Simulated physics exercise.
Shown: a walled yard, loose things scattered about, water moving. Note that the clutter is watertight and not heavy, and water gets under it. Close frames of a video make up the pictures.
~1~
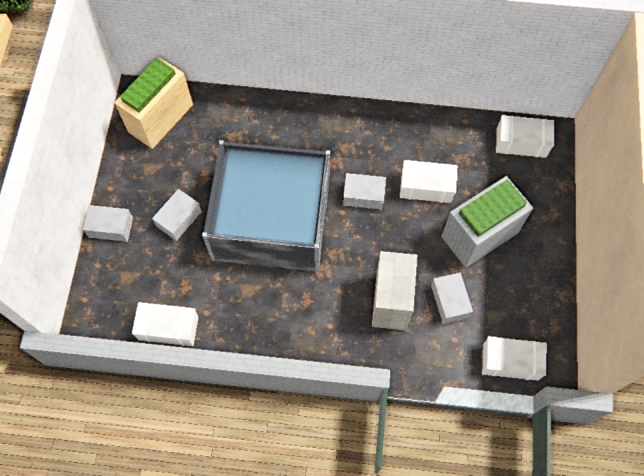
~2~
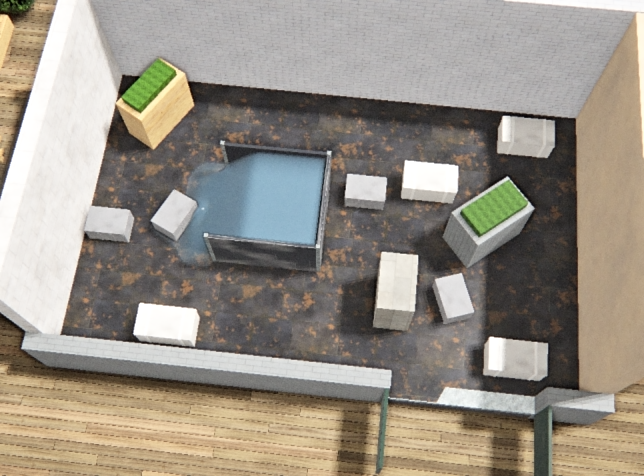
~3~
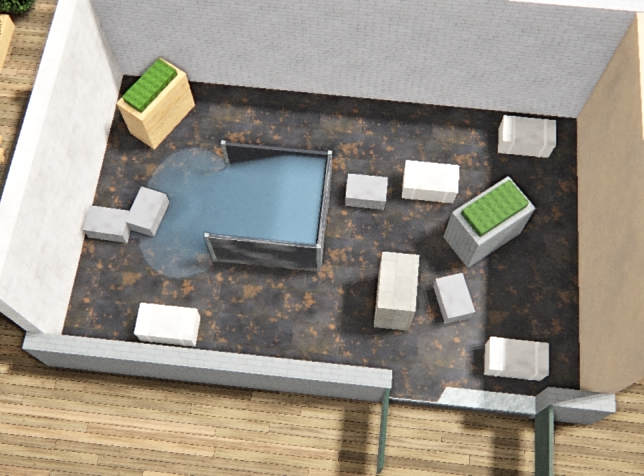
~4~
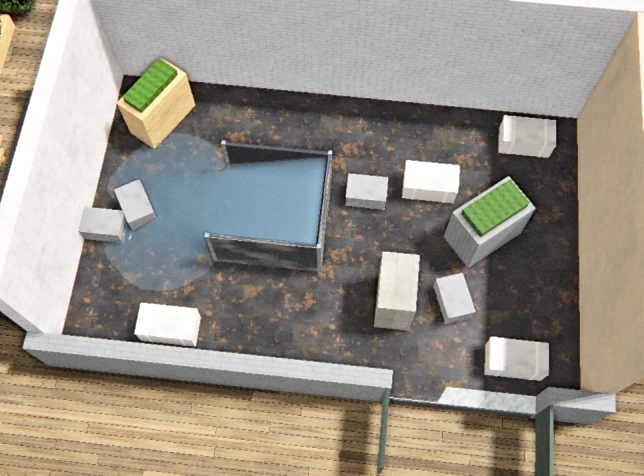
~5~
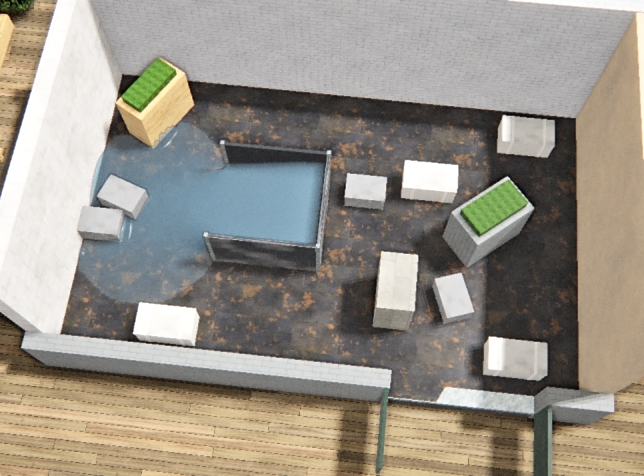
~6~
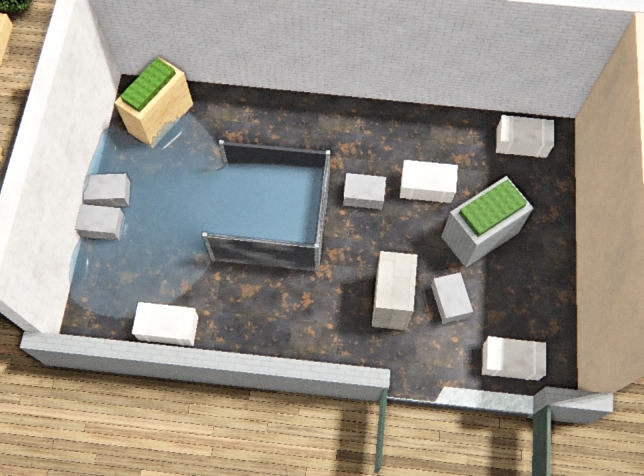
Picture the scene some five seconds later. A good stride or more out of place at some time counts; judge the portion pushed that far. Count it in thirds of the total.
Out of the total, one to two thirds.
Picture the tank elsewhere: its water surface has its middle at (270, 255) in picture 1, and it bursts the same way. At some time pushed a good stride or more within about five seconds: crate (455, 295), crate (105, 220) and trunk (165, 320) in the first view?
Item one not displaced far, item two travelled far enough, item three travelled far enough.
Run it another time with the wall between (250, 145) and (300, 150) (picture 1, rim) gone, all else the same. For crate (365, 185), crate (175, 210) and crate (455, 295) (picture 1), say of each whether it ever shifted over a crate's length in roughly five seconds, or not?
Taking them one at a time, the first not displaced that far, the second gets shoved clear and the third not displaced that far.
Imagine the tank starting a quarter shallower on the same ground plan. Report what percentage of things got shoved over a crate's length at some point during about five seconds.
By my count, 40 %.
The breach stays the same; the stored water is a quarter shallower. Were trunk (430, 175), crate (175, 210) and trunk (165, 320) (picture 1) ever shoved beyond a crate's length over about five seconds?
Object 1: Stayed below the mark. Object 2: Passed the mark. Object 3: Passed the mark.
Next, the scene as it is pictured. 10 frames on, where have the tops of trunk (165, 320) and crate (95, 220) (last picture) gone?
I'd guess close to (201, 304) and close to (83, 283).
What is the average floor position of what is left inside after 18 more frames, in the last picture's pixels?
On the floor of the last picture, roughly (354, 256).
A moment on, 1 of 8 are well off their spots; 2 afloat.
Next, 3 of 8 are well off their spots; 2 afloat.
Later, 3 of 8 are well off their spots; 3 afloat.
In the end, 3 of 8 are well off their spots, and 3 have been at some point; 5 afloat.
